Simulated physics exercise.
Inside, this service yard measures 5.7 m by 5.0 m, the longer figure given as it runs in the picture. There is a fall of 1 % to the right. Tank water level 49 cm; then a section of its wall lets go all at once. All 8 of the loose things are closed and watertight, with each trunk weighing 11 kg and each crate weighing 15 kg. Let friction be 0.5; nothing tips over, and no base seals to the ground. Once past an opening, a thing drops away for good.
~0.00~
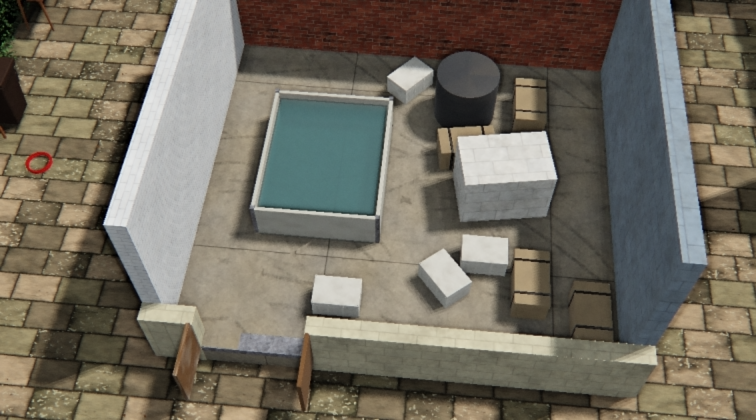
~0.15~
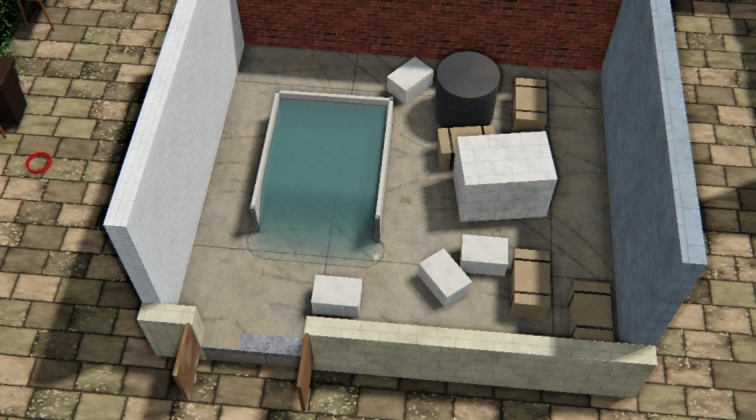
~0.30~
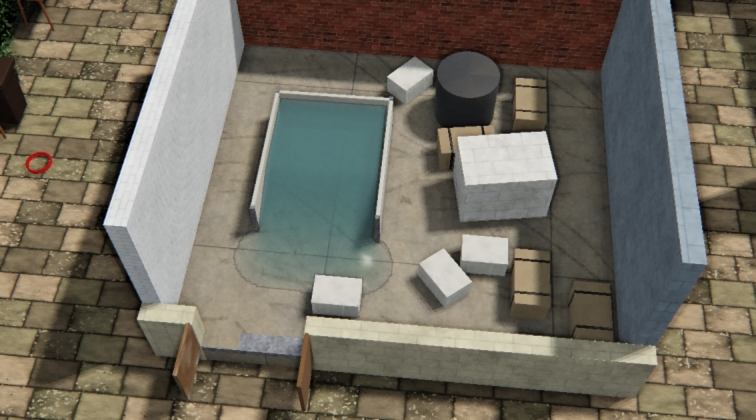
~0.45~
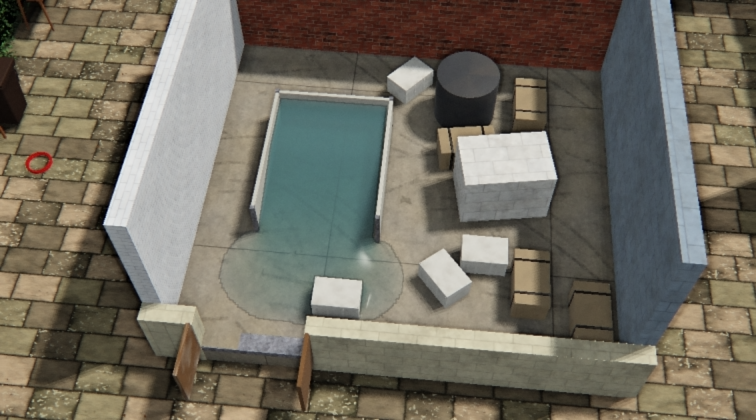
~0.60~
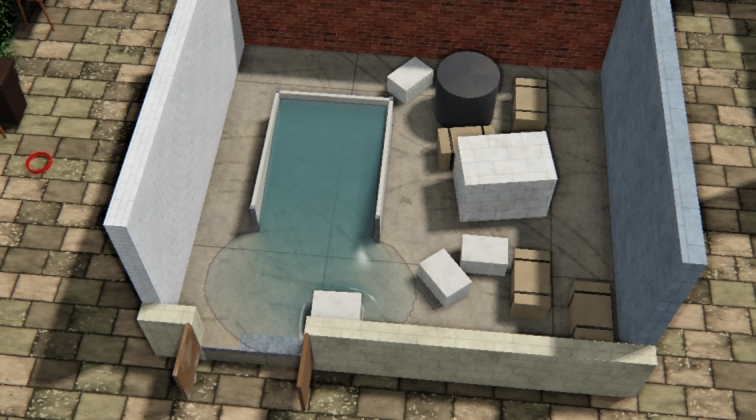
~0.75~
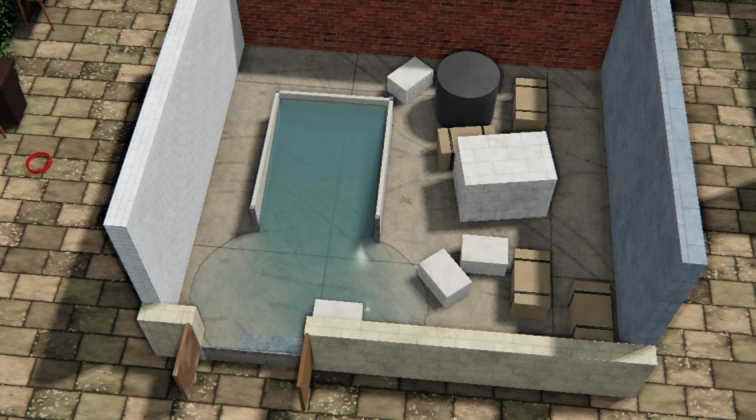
The near wall of a raised pool vanished and water spread out across the walled yard's floor toward the gateway, then pushed a white block up against the low front wall.
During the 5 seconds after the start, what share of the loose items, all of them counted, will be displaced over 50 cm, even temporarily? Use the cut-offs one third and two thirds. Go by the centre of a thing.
One to two thirds.
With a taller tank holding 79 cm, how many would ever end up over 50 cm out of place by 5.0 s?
So the tally would be 4.
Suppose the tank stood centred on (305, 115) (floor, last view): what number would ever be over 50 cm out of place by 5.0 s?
Count: 3.
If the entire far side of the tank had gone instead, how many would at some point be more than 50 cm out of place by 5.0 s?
2.
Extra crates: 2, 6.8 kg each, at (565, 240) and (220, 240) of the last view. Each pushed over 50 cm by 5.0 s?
Result in order: Exceeded; exceeded.
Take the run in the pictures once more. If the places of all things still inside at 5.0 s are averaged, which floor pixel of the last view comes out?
Mean position: Approximately (507, 204).
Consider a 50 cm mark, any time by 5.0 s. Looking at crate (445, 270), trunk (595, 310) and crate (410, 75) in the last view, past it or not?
Listed in sequence: Lower; higher; lower for the last.
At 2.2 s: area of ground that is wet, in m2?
Wet area: Approx. 10.5 m2.
After 1.1 s 0 of 8 are over 50 cm from their spots; 1 afloat.
After 2.2 s 1 of 8 are over 50 cm from their spots; 1 afloat.
After 3.5 s 2 of 8 are over 50 cm from their spots; 2 afloat.
After 5.0 s 3 of 8 are over 50 cm from their spots, and 3 have been at some point; 3 afloat.
